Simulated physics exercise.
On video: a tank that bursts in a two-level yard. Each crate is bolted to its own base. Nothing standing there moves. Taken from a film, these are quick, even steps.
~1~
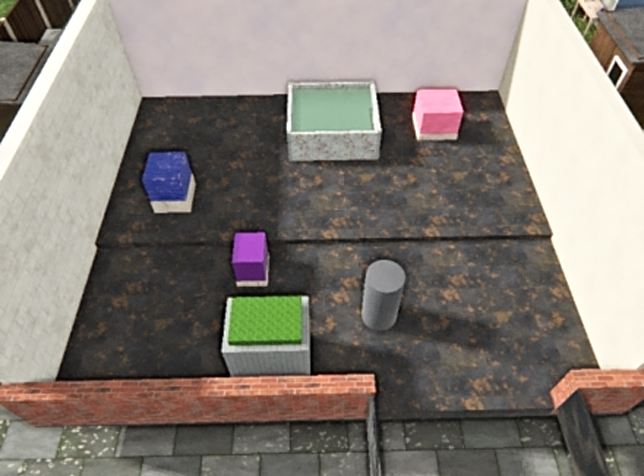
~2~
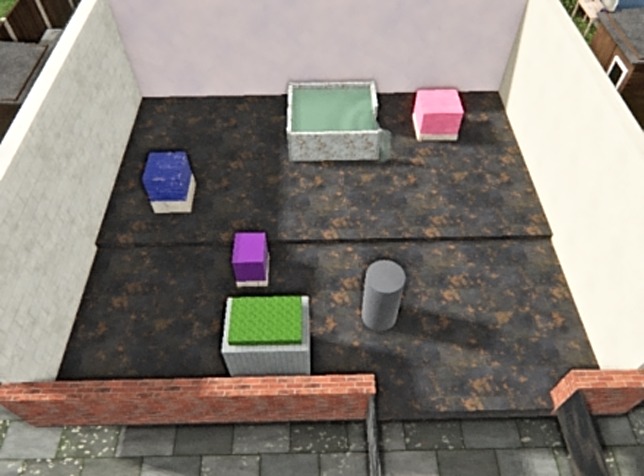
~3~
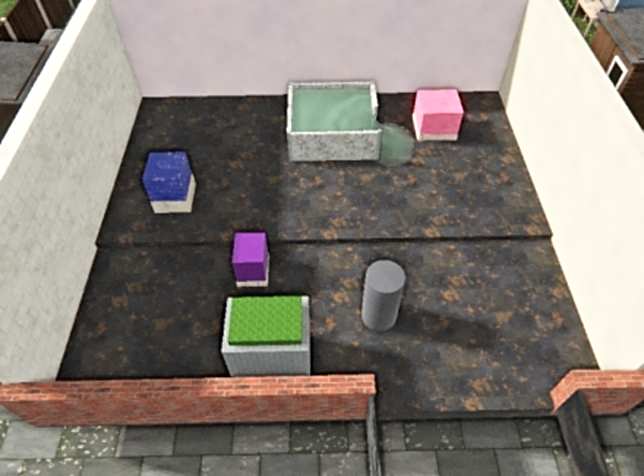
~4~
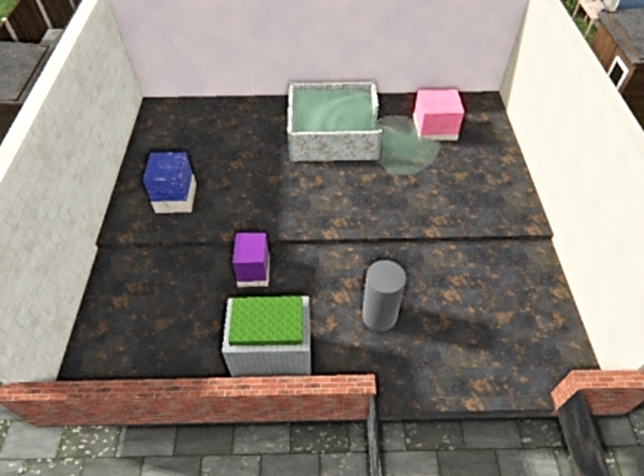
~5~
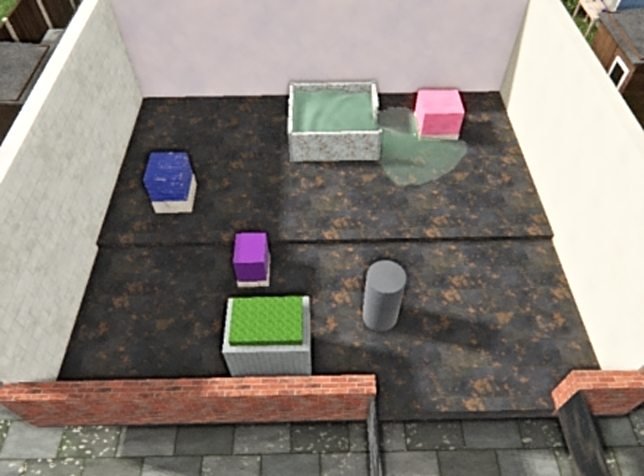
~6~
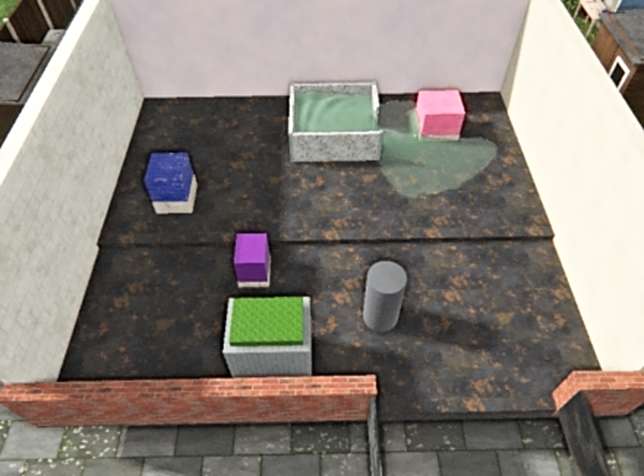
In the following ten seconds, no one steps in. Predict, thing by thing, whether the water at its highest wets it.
Result: The purple crate avoids any dampness from the water. The pink crate gets dampened by the water. The blue crate avoids any dampness from the water.
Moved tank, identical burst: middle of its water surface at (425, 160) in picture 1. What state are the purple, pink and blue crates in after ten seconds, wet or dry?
Purple crate is untouched; pink crate is untouched; blue crate is untouched.
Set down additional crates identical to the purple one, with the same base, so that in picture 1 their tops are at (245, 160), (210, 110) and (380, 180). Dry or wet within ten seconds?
Listed in turn: Clear / clear / clear.
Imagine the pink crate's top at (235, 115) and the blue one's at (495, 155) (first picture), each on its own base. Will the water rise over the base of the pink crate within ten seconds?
The pink crate is untouched.
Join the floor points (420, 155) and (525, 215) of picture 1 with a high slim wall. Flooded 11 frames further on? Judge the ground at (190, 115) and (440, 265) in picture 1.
In order, I'd call them bare and inundated.
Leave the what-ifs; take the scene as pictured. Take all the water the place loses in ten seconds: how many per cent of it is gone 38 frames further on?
Somewhere around 40 per cent, I'd say.
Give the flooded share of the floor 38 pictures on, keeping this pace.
It comes out near 40 percent.
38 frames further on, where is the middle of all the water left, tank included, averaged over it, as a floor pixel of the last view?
That comes out near (416, 178).
A moment on, water covers 15 % of the floor; the purple crate not reached, the pink crate water round its plinth, the blue crate not reached.
Next, water covers 25 % of the floor; the purple crate not reached, the pink crate water round its plinth, the blue crate not reached.
Then, water covers 30 % of the floor; the purple crate not reached, the pink crate water round its plinth, the blue crate not reached.
Later, water covers 40 % of the floor; the purple crate not reached, the pink crate water round its plinth, the blue crate not reached.
In the end, water covers 55 % of the floor; the purple crate stayed above the water, the pink crate was topped, the blue crate stayed above the water.
